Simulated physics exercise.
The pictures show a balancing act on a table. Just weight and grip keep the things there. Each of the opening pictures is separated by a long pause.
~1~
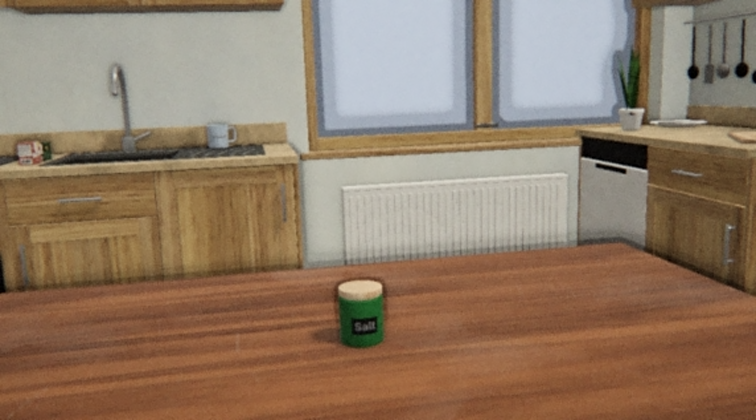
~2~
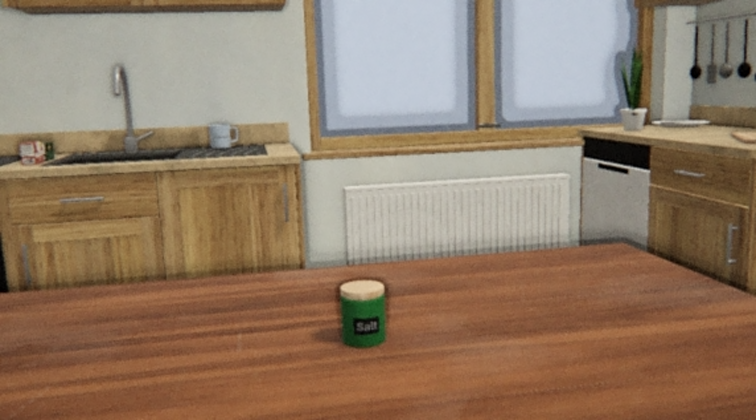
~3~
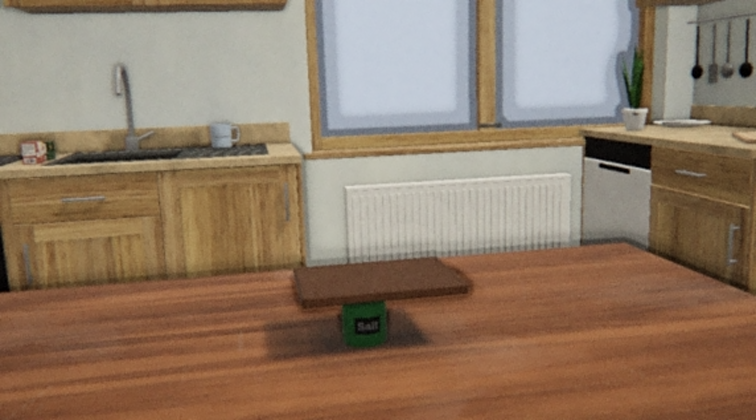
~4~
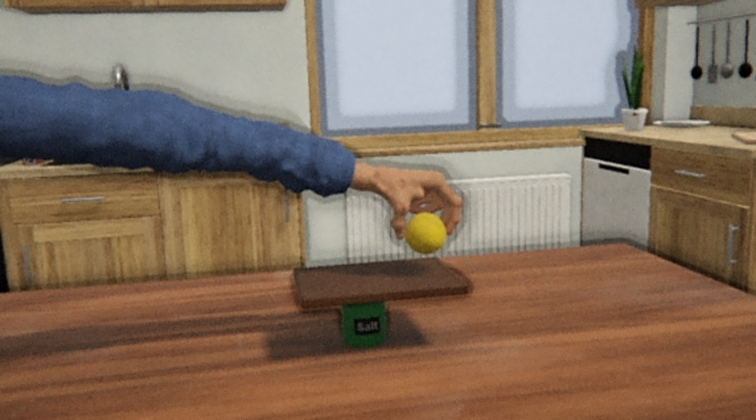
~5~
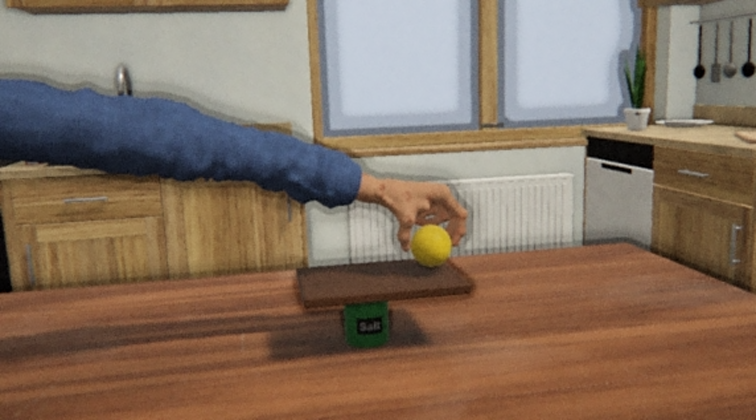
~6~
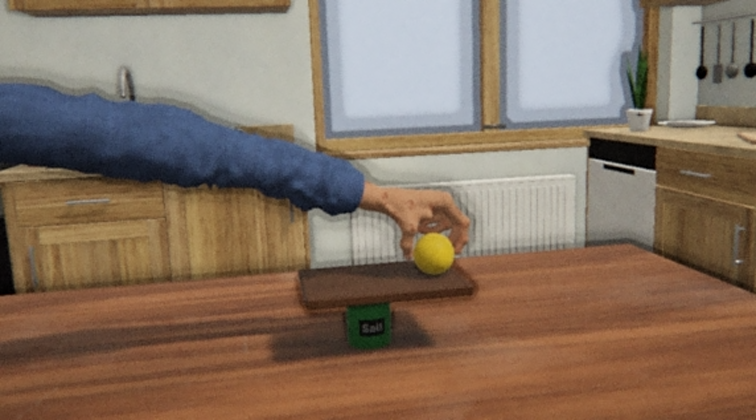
The video shows a green salt jar on a wooden kitchen table, then a brown board resting on top of it, before a blue-sleeved arm reaches in from the left and lowers a yellow lemon onto the board's right side, still holding it.
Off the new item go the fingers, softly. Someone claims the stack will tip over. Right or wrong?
Right, it tips over.
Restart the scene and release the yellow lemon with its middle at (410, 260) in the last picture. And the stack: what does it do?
Outcome: Collapse.
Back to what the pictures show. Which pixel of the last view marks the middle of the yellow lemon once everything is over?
I'd say around (468, 314) in the last view.
Then, 0.30 s past the last view, yellow lemon now fallen; brown lid rocked 35° from its first pose.
Then, 0.40 s past the last view, brown lid rocked 56° from its first pose.
Then, 0.50 s past the last view, brown lid rocked 54° from its first pose.
Then, 1.50 s past the last view, brown lid rocked 46° from its first pose.
Finally, fallen, yellow lemon; down or leaning hard in the stack, brown lid; green jar still in place. Final places as the last picture's camera would see them, yellow lemon near (468, 314). The stack loses its balance.
